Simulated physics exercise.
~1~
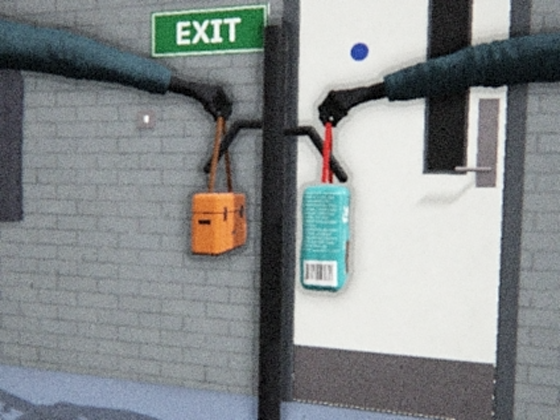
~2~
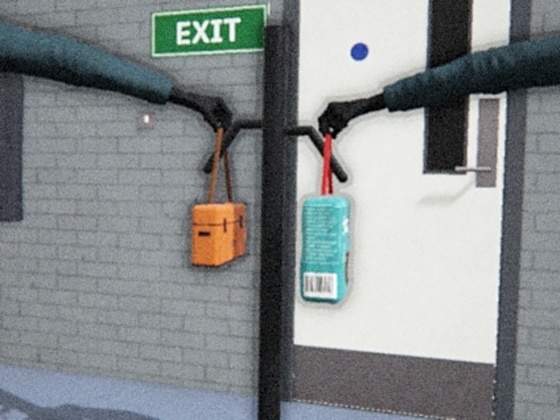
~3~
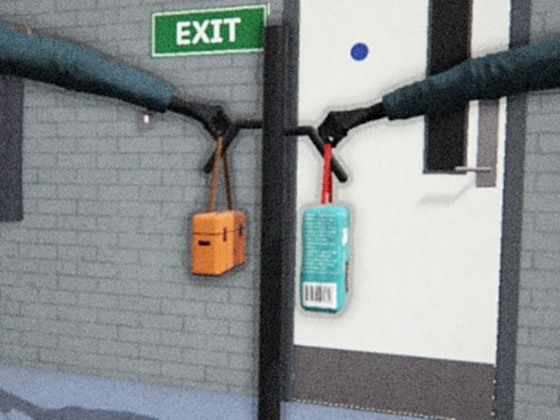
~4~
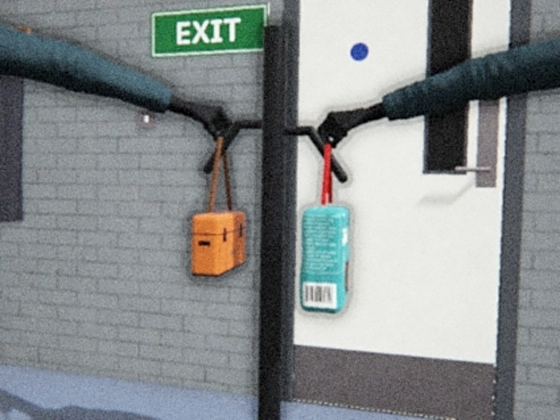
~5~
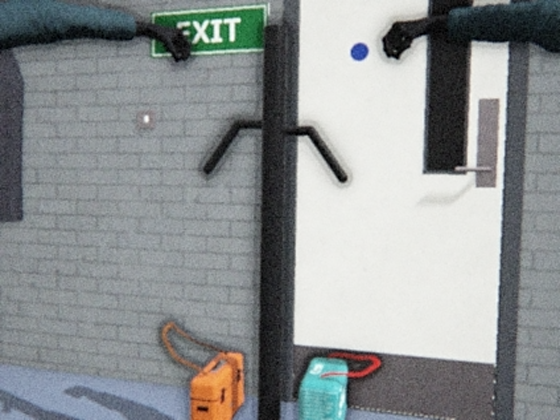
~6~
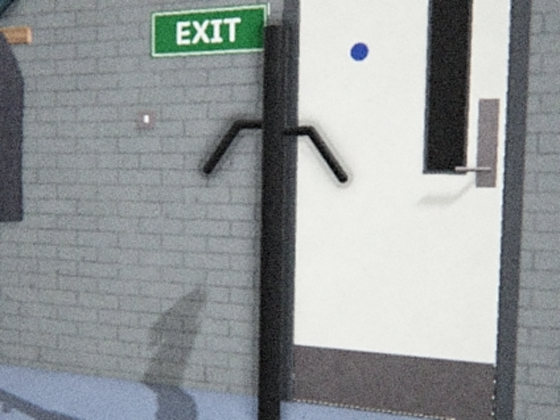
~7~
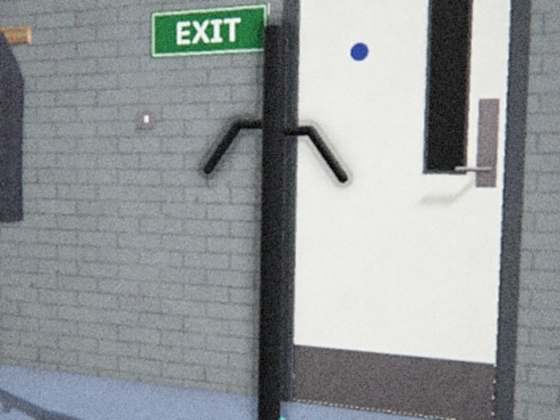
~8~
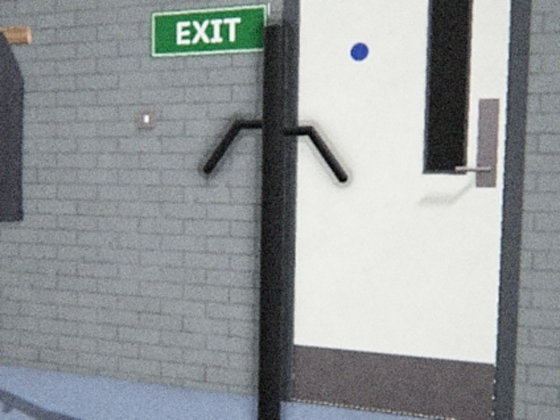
Orange case and turquoise sack being lowered by two hands onto downward-sloping pegs, then slipping off when released and dropping from view.
